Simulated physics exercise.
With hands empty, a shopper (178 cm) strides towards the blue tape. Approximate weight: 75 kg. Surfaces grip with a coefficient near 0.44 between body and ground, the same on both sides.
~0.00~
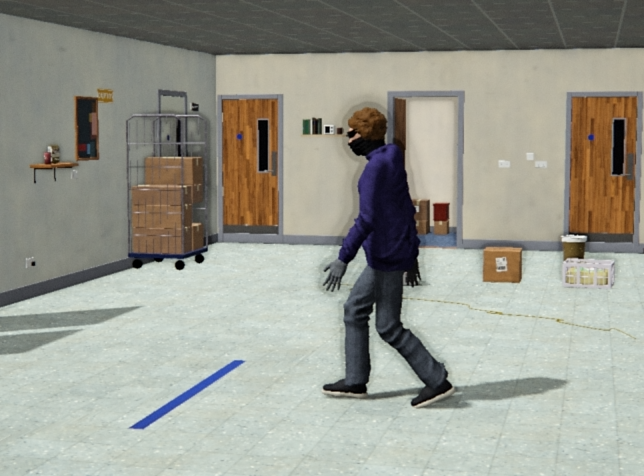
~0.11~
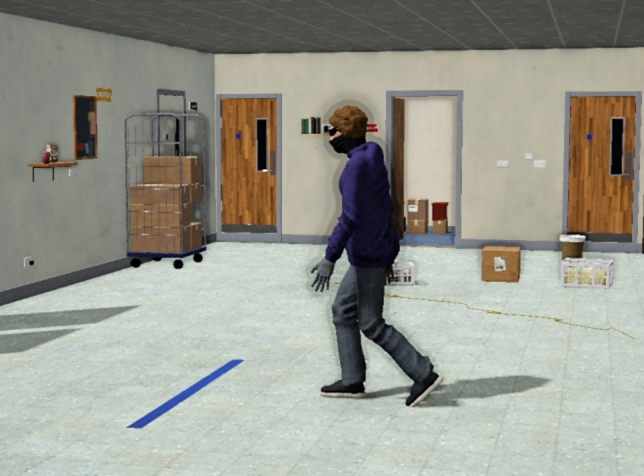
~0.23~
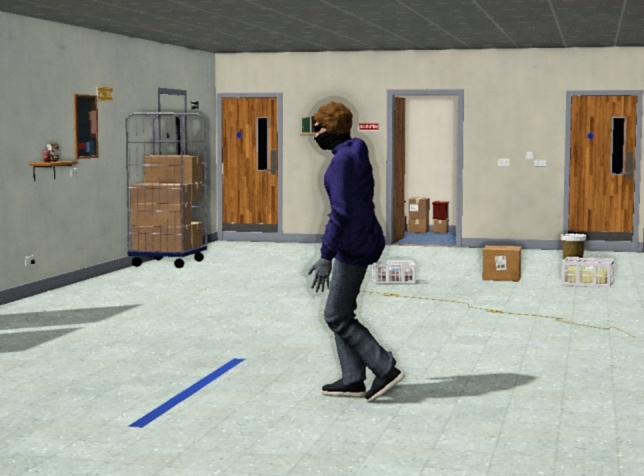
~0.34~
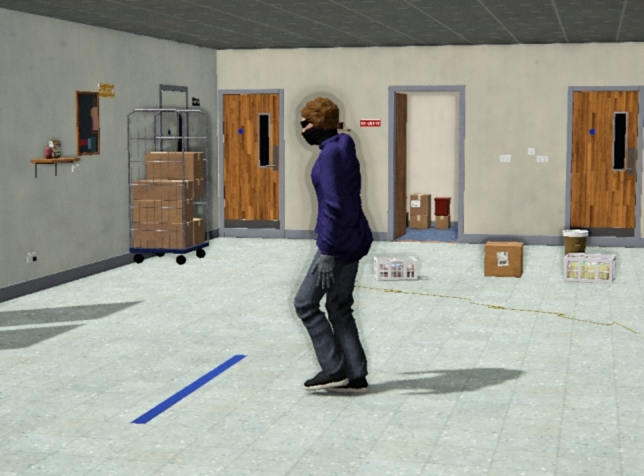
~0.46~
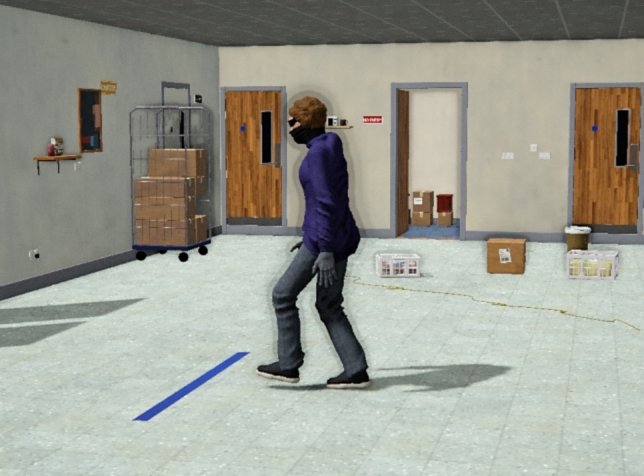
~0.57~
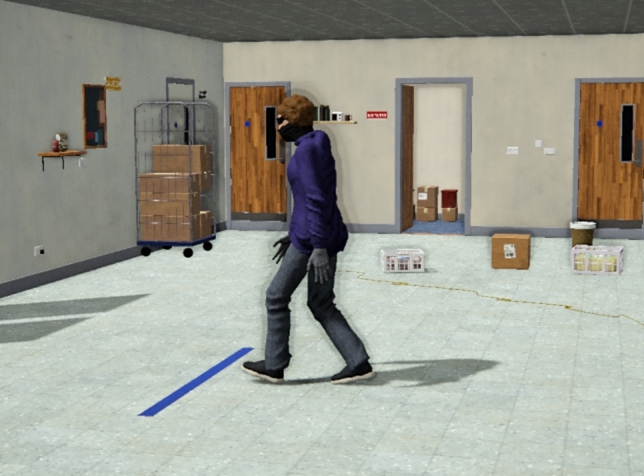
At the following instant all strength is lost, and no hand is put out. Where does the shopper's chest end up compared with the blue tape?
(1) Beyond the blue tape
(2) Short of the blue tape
Option 1: Beyond the blue tape.
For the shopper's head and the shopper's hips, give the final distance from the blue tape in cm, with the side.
Shopper's head, 50 cm on the past side; shopper's hips, 10 cm on the short side.
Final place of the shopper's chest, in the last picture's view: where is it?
Once everything settles, you'd find it around (144, 363).
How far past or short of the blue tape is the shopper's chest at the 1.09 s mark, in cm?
Roughly 15 cm short.
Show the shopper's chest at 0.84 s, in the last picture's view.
Around (273, 222).
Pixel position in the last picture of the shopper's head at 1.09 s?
Somewhere about (187, 255) in the last picture.
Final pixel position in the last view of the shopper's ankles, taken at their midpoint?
(276, 382).
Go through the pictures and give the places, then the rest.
In the first picture, shopper's chest (385, 189), shopper's head (375, 142), blue tape (174, 401).
In the second picture, shopper's chest (366, 186), shopper's head (356, 140); 11 cm walked.
In the third picture, shopper's chest (351, 182), shopper's head (341, 136); 20 cm walked.
In the fourth picture, shopper's chest (338, 178), shopper's head (328, 131); 29 cm walked.
In the fifth picture, shopper's chest (326, 176), shopper's head (316, 130); 38 cm walked.
In the sixth picture, shopper's chest (314, 174), shopper's head (304, 128), blue tape (183, 389); 48 cm walked.
After 0.84 s the shopper's chest is 46 cm short of the blue tape, near (273, 222) in the last picture's view; the shopper's head 39 cm short of the blue tape.
After 1.09 s the shopper's chest is 14 cm short of the blue tape, near (219, 280) in the last picture's view.
After 1.39 s the shopper's chest is 21 cm past the blue tape, near (154, 345) in the last picture's view; the shopper's head 45 cm past the blue tape.
At rest, 2.9 s, shopper's hips stop short of the blue tape; shopper's head crosses the blue tape; shopper's chest crosses the blue tape.
